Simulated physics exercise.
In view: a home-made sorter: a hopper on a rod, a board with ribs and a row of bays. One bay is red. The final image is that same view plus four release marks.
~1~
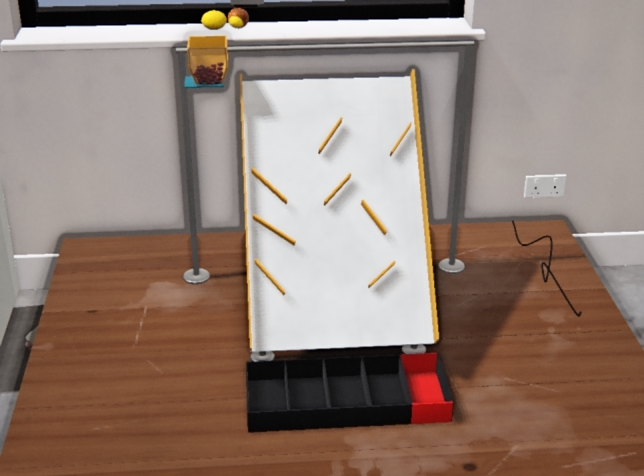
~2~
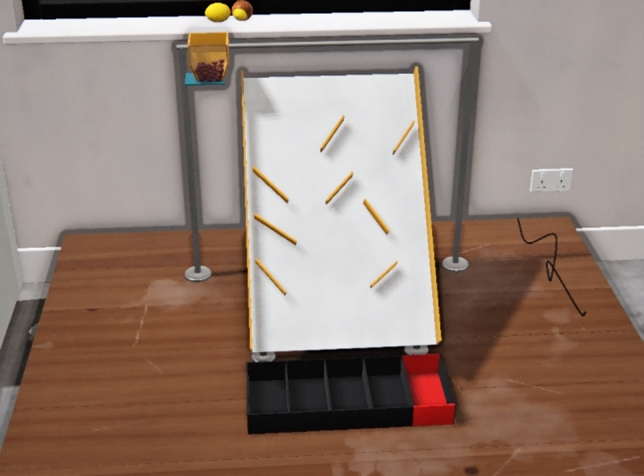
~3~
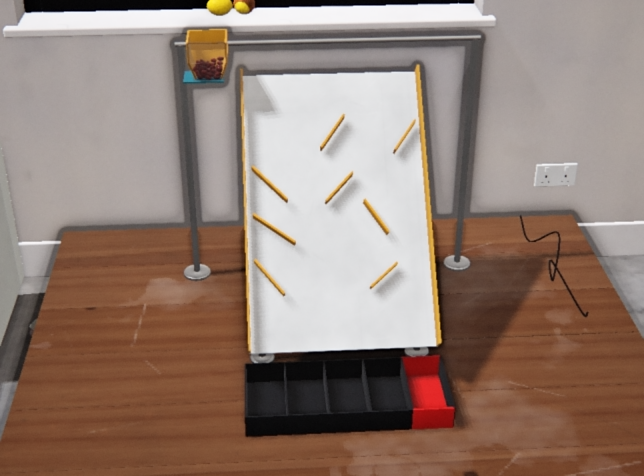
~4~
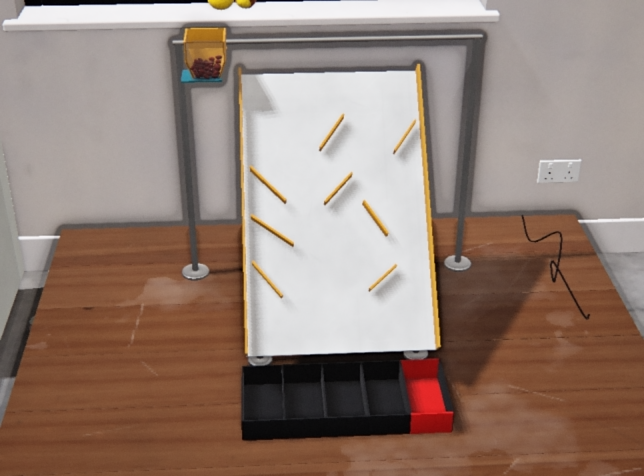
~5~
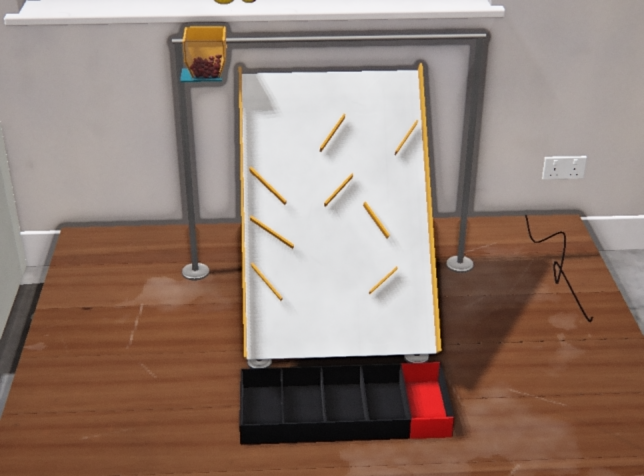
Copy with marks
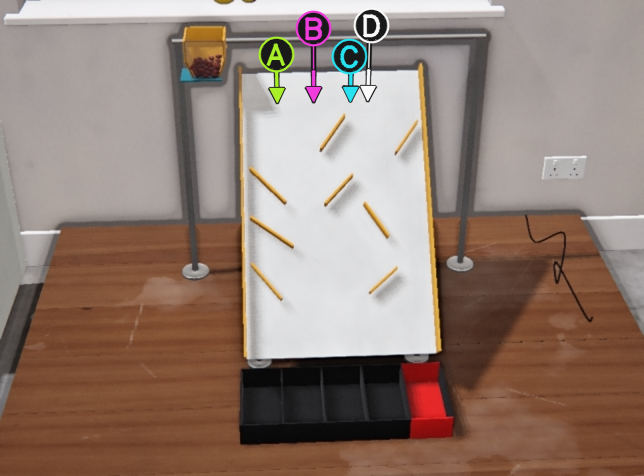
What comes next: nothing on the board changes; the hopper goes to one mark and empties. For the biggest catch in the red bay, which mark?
D is best.
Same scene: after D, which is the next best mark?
Here it is mark C.
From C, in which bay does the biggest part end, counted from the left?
It is the fifth one.
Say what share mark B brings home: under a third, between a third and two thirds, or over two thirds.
It is under a third.
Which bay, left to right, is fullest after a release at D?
The fifth.
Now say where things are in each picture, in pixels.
Hopper near (209, 78), kidney beans, door shut, in the first frame.
Ribs (321, 148) to (344, 115), (394, 150) to (414, 121), (253, 167) to (288, 199), in the second frame.
Ribs (326, 200) to (353, 171), (253, 214) to (296, 242), (365, 199) to (389, 231), in the third frame.
Ribs (252, 261) to (282, 296), (370, 289) to (397, 264), in the fourth frame.
Red bay near (432, 427), number 5 of 5 from the left, in the fifth frame.
On the marked copy, mark A meets the board at (277, 97); mark B meets the board at (313, 96); mark C meets the board at (350, 96); mark D meets the board at (367, 95).
With A, none at all in the red bay, all but a few in other bays, only a few held on the board, only a few outside the box.
With B, none at all in the red bay, all but a few in other bays.
With C, close to half in the red bay, close to half in other bays, only a few held on the board.
With D, the bulk in the red bay, close to a quarter in other bays.
